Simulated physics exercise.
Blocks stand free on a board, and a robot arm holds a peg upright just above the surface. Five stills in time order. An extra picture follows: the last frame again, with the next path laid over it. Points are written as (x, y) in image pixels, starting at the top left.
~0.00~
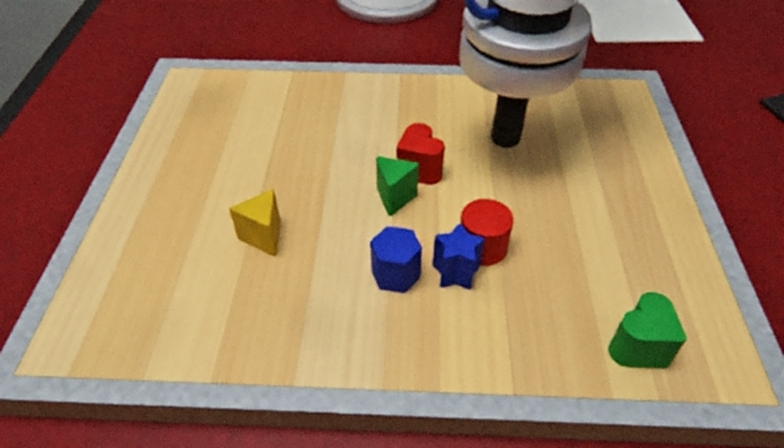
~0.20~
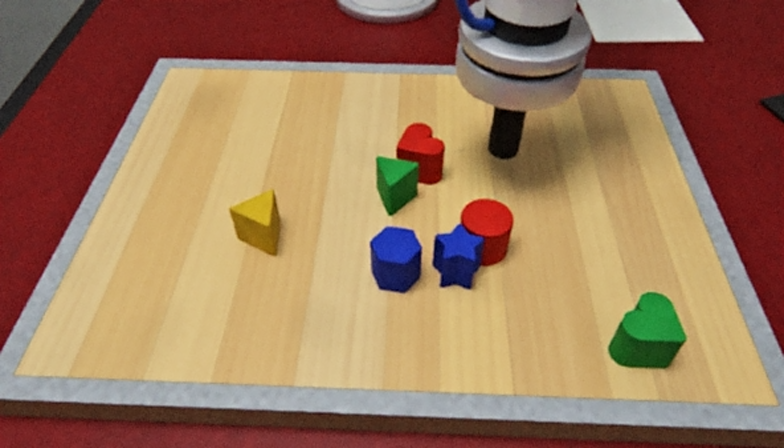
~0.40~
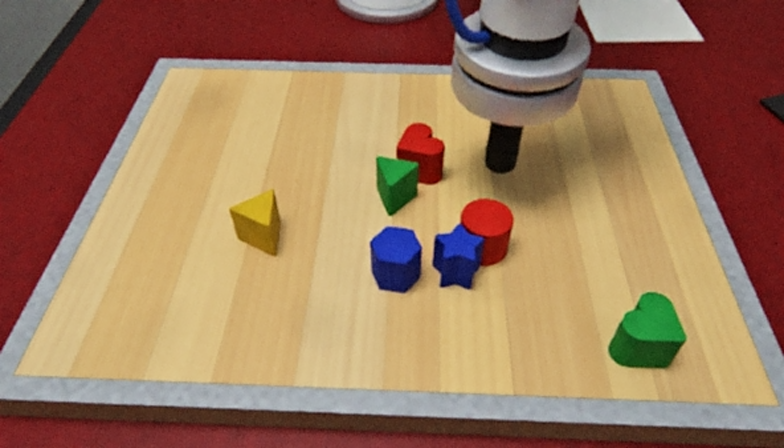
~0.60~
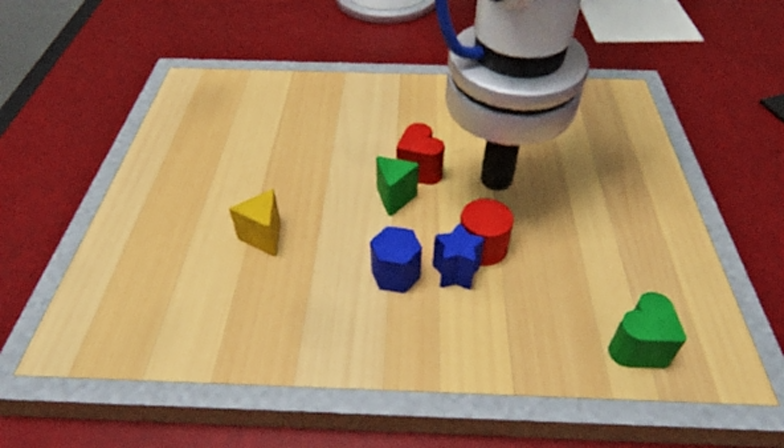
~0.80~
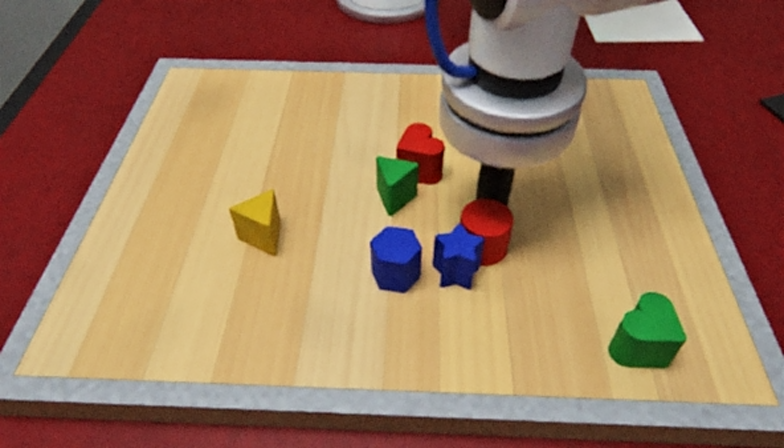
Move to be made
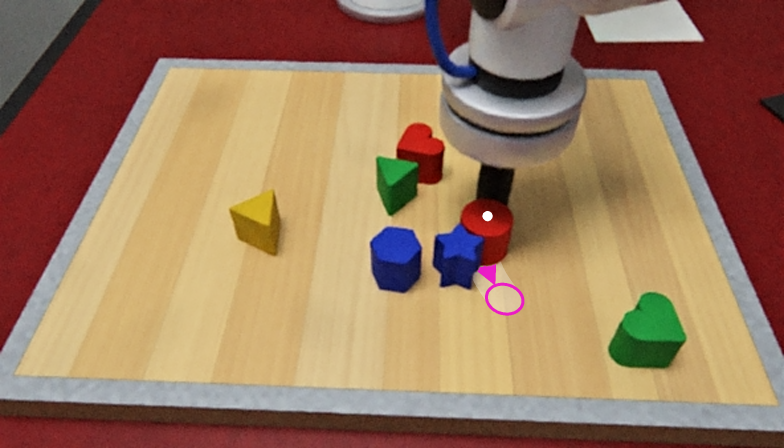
At the start, a robot arm holds a dark peg above the upper right part of a wooden board scattered with red, green, blue and yellow blocks. The peg moves down and slightly left until it is right behind the red circular block, while all the blocks stay still.
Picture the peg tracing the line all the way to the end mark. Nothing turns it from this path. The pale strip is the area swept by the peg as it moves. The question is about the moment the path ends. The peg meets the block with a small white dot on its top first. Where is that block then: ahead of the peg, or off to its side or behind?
The peg moves past it.
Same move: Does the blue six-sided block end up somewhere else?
I expect not.
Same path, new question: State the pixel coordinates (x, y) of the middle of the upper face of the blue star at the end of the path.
Roughly at (427, 290).
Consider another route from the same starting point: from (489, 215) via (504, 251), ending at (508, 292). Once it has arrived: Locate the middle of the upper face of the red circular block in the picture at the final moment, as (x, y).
Answer: (478, 282).
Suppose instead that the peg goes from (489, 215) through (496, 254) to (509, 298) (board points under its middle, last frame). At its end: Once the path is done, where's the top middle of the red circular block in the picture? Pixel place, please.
I'd expect the centre of its top face to be at (479, 289).
The line goes from (489, 215) via (481, 240) and (486, 269), ending at (505, 299); the dot is on the red circular block.
On the path given first. One third of the way, peg at (484, 227); blue star at (446, 266); red circular block at (479, 243).
Two thirds of the way, peg at (489, 256); blue star at (431, 285), turned 30° clockwise; red circular block at (475, 272).
At the end, peg at (508, 285); blue six-sided block unmoved; blue star at (427, 290), turned 50° clockwise; red circular block at (480, 295).
